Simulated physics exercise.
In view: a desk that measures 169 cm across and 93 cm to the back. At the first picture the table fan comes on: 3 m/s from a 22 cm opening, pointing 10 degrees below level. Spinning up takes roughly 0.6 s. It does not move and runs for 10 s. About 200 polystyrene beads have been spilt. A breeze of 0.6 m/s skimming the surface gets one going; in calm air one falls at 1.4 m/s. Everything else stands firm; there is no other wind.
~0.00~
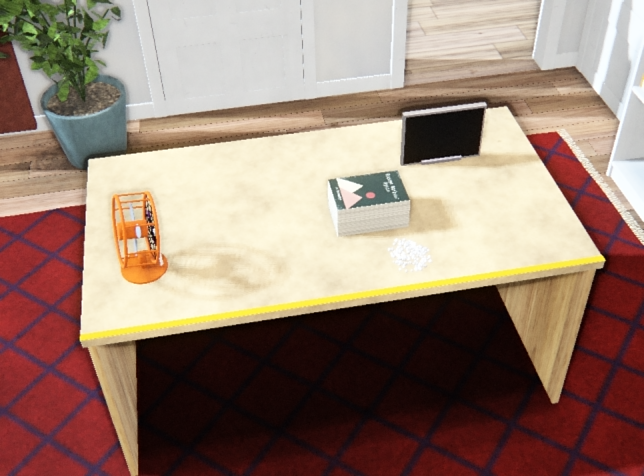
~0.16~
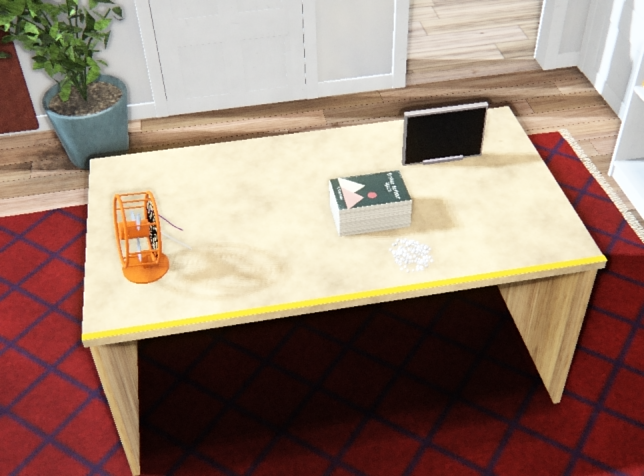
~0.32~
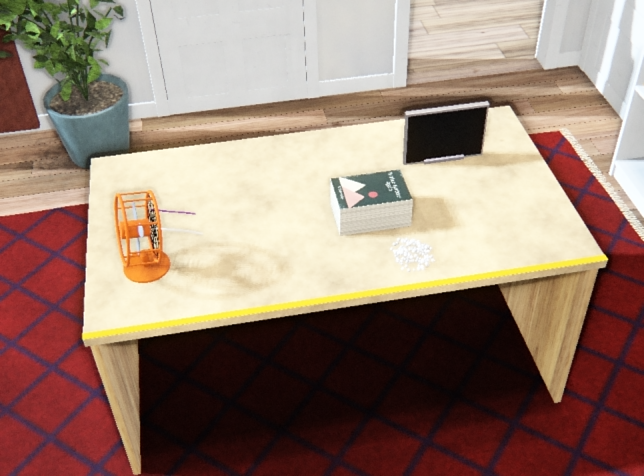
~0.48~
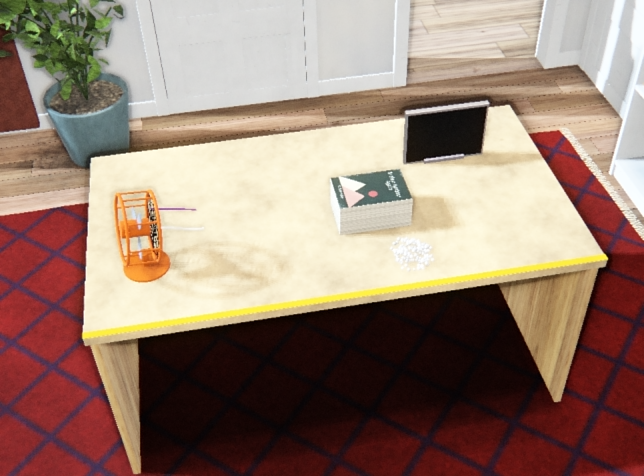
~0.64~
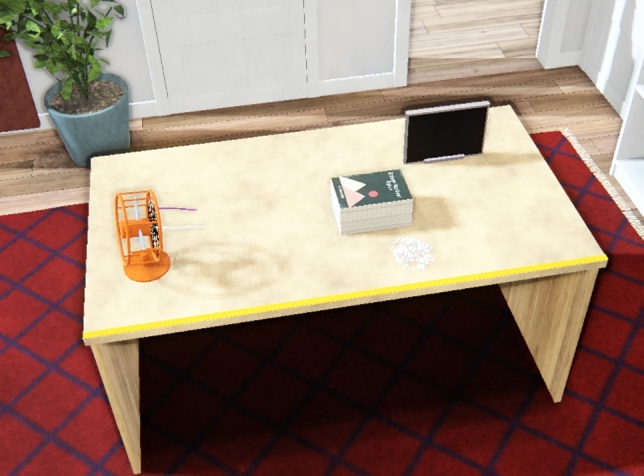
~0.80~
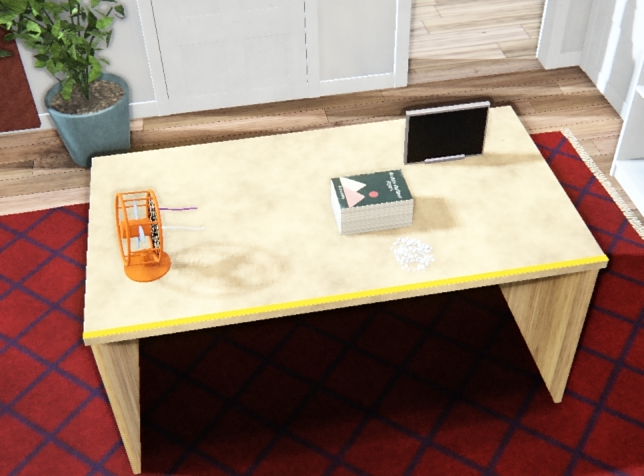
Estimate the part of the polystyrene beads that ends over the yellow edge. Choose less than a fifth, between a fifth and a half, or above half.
Of the polystyrene beads, above half end over the yellow edge.
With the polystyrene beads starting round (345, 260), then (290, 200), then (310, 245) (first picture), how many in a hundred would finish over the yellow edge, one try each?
In that order: 100 %, 0 %, 100 %.
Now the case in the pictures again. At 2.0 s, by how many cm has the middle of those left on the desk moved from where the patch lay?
About 35 cm.
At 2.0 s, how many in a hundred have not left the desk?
About 20 %.
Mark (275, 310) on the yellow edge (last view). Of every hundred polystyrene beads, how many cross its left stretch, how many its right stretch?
About 0 % left and 80 % right.
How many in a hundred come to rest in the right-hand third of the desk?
Some 0 per cent.
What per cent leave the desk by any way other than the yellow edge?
Some 15 per cent.
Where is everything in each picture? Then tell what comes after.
In the first frame, the middle of the polystyrene beads is near (412, 254), none has stirred yet and the mouth of the table fan is at (135, 230).
In the second frame, the middle of the polystyrene beads is near (413, 251), none has stirred yet and the yellow edge is centred on (354, 299).
In the third frame, the middle of the polystyrene beads is near (414, 250), none has stirred yet, the top of a book is at (371, 189) and the top of a laptop is at (447, 108).
In the fourth frame, the middle of the polystyrene beads is near (414, 250) and none has stirred yet.
In the fifth frame, the middle of the polystyrene beads is near (414, 250) and none has stirred yet.
In the sixth frame, the middle of the polystyrene beads is near (415, 250) and none has stirred yet.
After 2.0 s the count stands so, 80 % are over the yellow edge; the middle of those still in play is near (521, 234).
After 3.2 s the count stands so, 84 % are over the yellow edge.
After 5.5 s the count stands so, 84 % are over the yellow edge.
After 10.0 s, at the end, 84 % are over the yellow edge.
